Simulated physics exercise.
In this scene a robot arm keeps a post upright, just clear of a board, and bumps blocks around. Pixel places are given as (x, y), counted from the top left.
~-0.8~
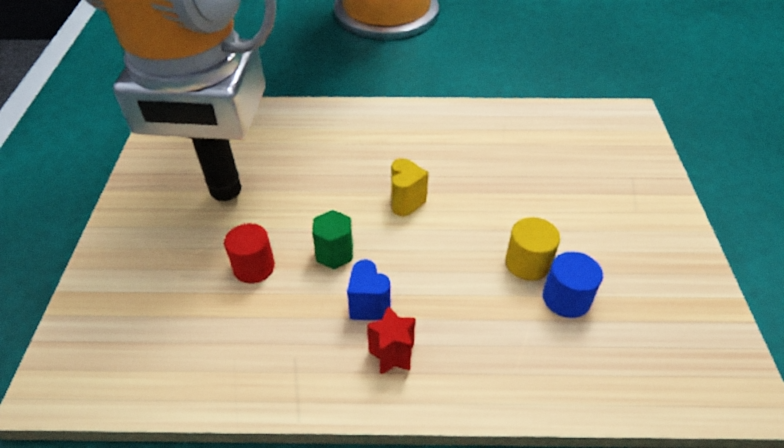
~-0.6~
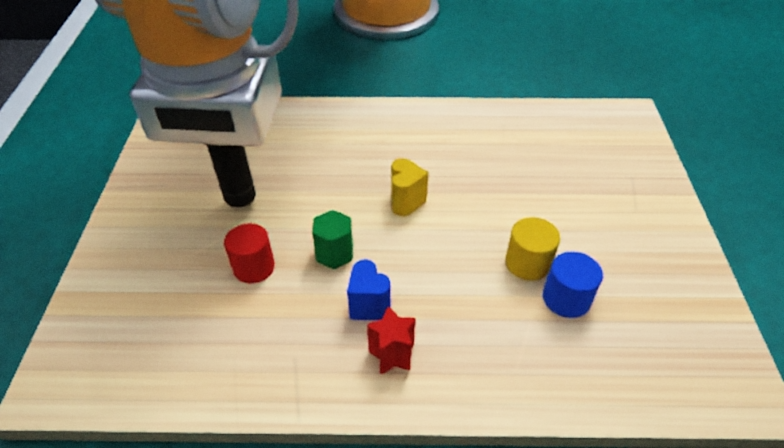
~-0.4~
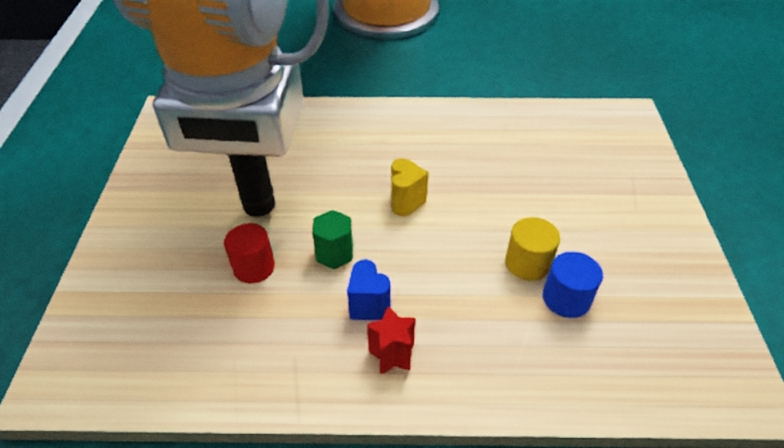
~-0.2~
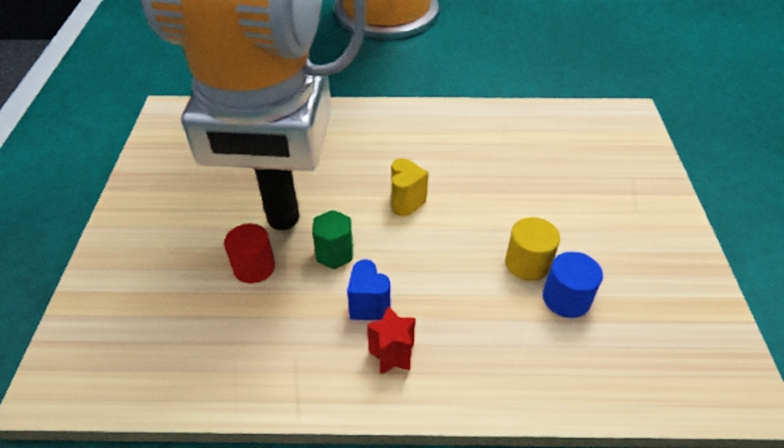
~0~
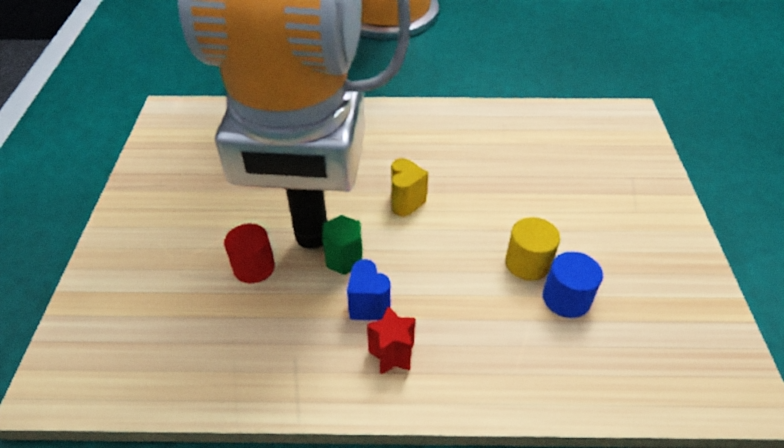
At the start, a robot arm holds a black post near the left side of a wooden board scattered with colourful blocks. The post moves right and toward the viewer, passing between the red cylinder and the green hexagonal block, then nudges the green block slightly right while the others stay still.
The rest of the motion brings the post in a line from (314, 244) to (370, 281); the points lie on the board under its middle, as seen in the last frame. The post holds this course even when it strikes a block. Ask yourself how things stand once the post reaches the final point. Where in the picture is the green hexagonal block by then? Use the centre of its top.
The answer is (407, 251).
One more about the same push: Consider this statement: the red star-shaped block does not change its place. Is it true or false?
This is true.
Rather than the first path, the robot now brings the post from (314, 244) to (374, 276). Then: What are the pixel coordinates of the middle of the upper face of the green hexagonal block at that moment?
My prediction: (412, 254).
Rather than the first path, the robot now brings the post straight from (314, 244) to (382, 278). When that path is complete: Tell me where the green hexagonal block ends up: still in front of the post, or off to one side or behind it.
Most likely the green hexagonal block stays ahead.
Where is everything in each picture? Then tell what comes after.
In the first picture, post's lower end at (226, 191); red disc at (246, 238); green hexagonal block at (331, 224); blue heart at (367, 278); red star-shaped block at (393, 327).
In the second picture, post at (240, 197); blocks still.
In the third picture, post at (259, 206); blocks still.
In the fourth picture, post at (283, 219); blocks still.
In the fifth picture, post at (312, 237); red disc at (246, 238); green hexagonal block at (342, 229); blue heart at (367, 278); red star-shaped block at (393, 327).
On the path given first. Halfway along, post at (340, 255); green hexagonal block at (375, 244), turned 20° anticlockwise.
At the end, post at (369, 274); red disc still; green hexagonal block at (407, 251), turned 60° anticlockwise; blue heart at (372, 287), turned 20° clockwise; red star-shaped block still.
